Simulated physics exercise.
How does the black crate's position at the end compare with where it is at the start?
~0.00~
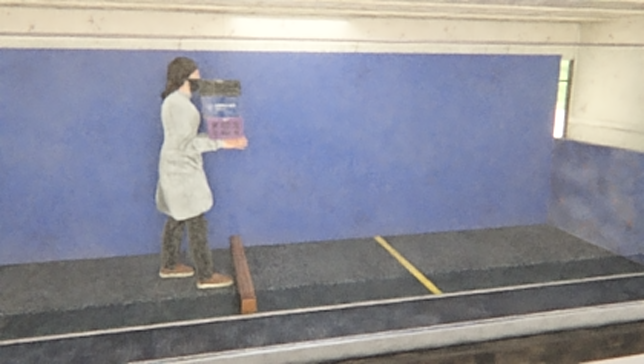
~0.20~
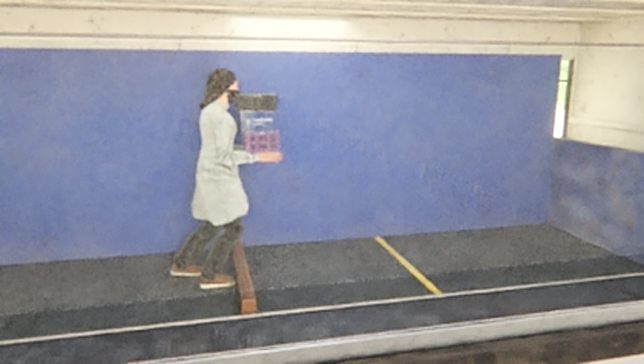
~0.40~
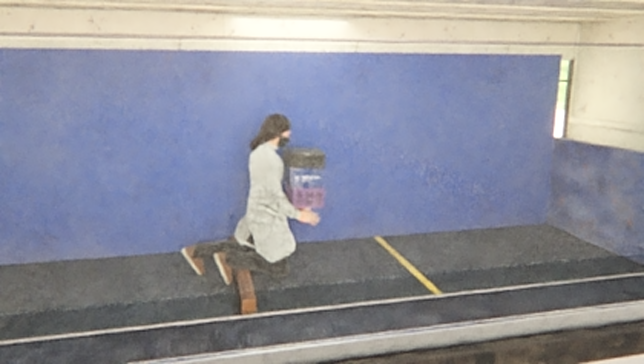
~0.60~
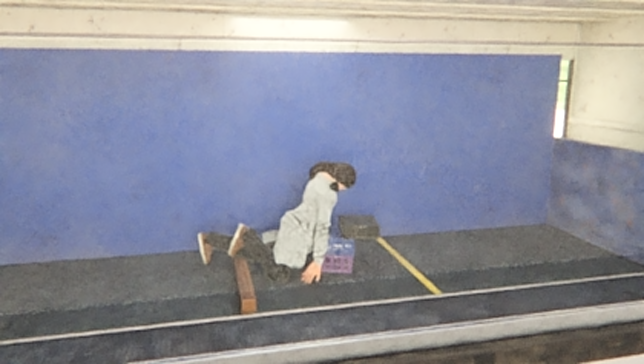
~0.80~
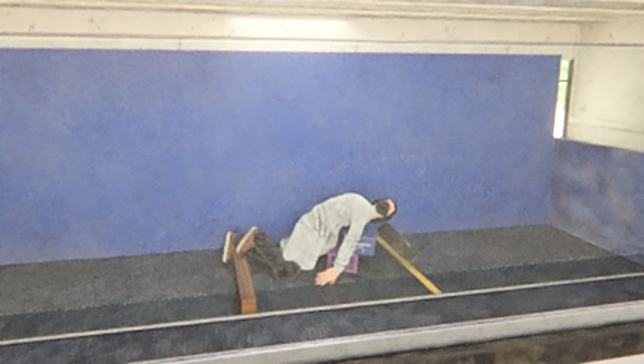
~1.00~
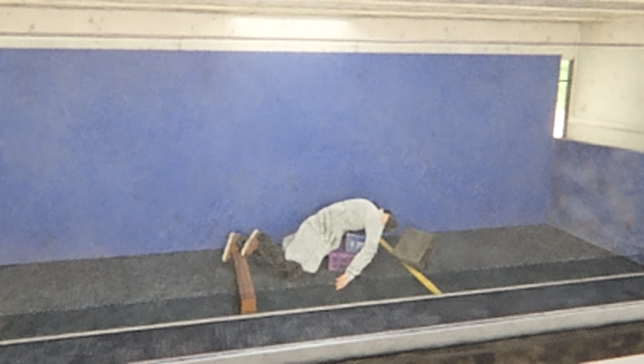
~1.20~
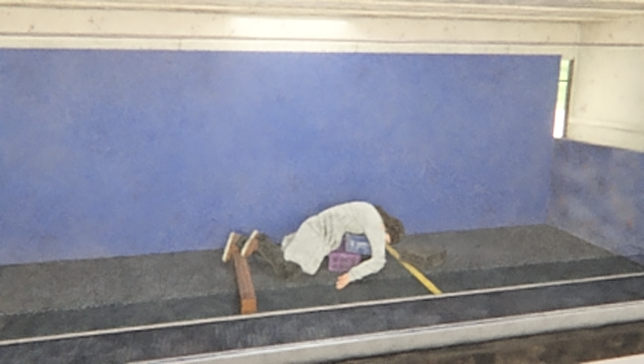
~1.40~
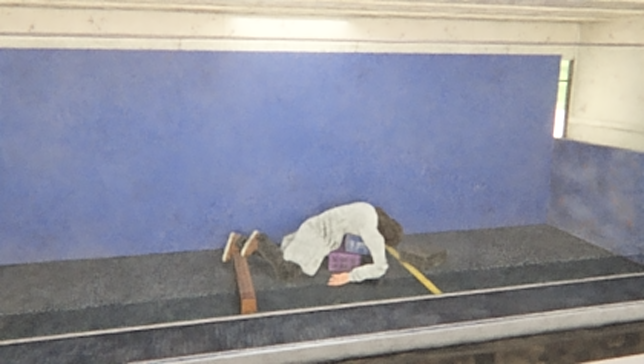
At the start the black crate is on top of the stack at the passenger's chest, left of the brown rail. By the end it lies upside down on the floor far to the right, just past the yellow line.
To begin with, a long-haired passenger in a pale coat stands left of a low brown rail in a metro car, with a stack of black, blue and purple crates held at the chest. The passenger slides right to the rail, then pitches forward over it, knees folding as the stack drops ahead. The crates reach the floor and the black one tumbles off the top, turning over as it goes. The passenger slumps face down over the others, feet still by the rail. Finally, the black crate lies past the yellow line, while the purple and blue ones and the passenger's head stop short of it.
